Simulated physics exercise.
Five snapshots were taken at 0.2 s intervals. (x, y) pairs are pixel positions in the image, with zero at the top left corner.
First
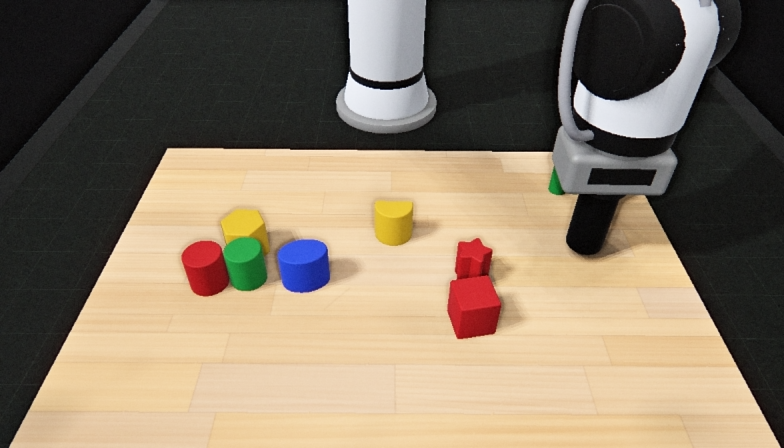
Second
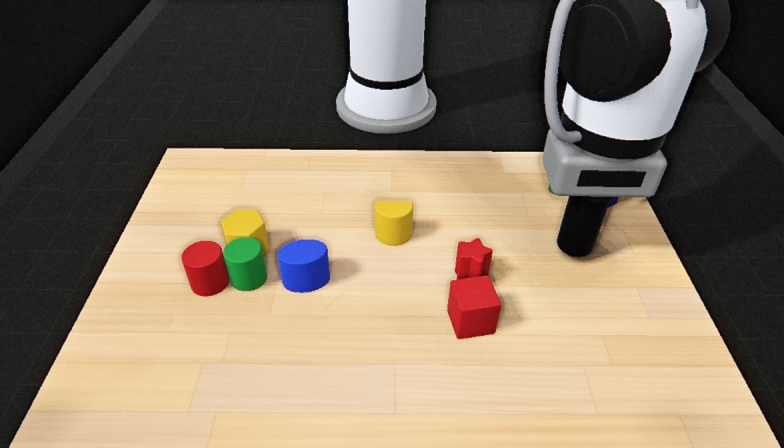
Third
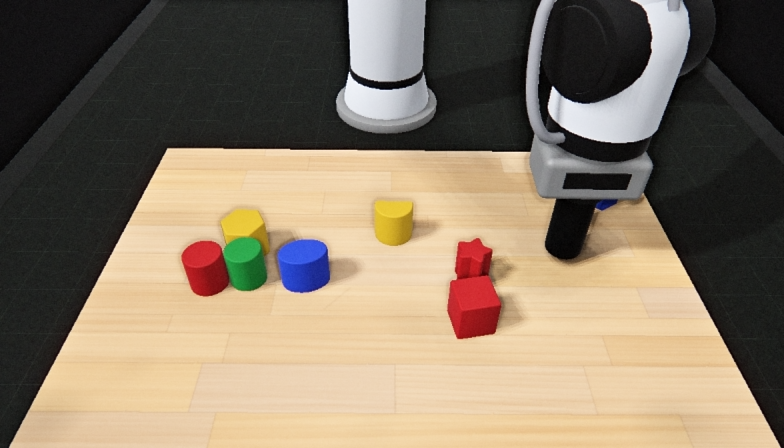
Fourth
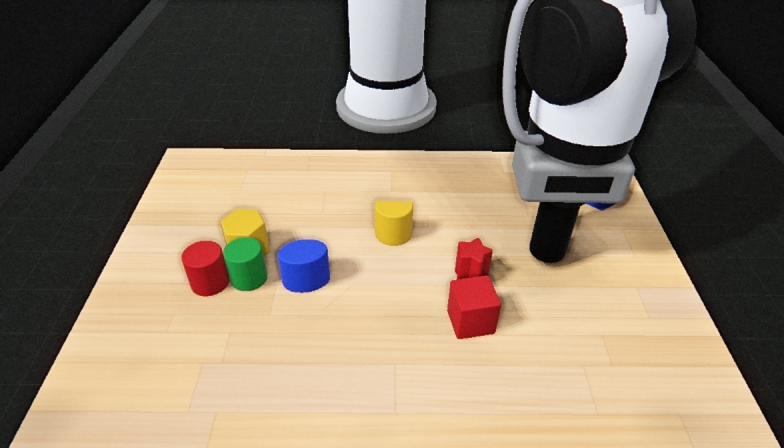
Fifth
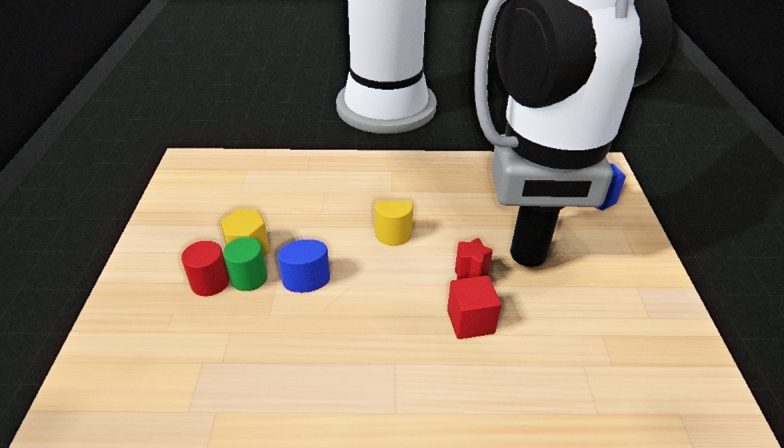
On a light wooden table, a white robot arm slid its black stick steadily a short way left toward the red star and red cube, while all the colored blocks stayed where they were.
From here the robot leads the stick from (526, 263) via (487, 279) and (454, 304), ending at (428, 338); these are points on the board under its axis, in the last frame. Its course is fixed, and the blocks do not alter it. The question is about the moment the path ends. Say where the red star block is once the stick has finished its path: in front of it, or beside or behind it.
The stick will have lost it.
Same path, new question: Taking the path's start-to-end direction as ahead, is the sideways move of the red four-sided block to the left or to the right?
It heads left.
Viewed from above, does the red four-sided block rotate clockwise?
I believe not.
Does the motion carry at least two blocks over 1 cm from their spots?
I expect so.
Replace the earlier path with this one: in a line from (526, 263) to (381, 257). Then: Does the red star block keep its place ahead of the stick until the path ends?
I believe not.
On the path given first. One third of the way, stick at (488, 272); red star block at (459, 252), turned 30° clockwise.
Two thirds of the way, stick at (454, 297); red star block at (428, 259), turned 70° clockwise; red four-sided block at (473, 306), turned 15° anticlockwise.
At the end, stick at (428, 331); red star block at (427, 260), turned 80° clockwise; red four-sided block at (475, 321), turned 45° anticlockwise.
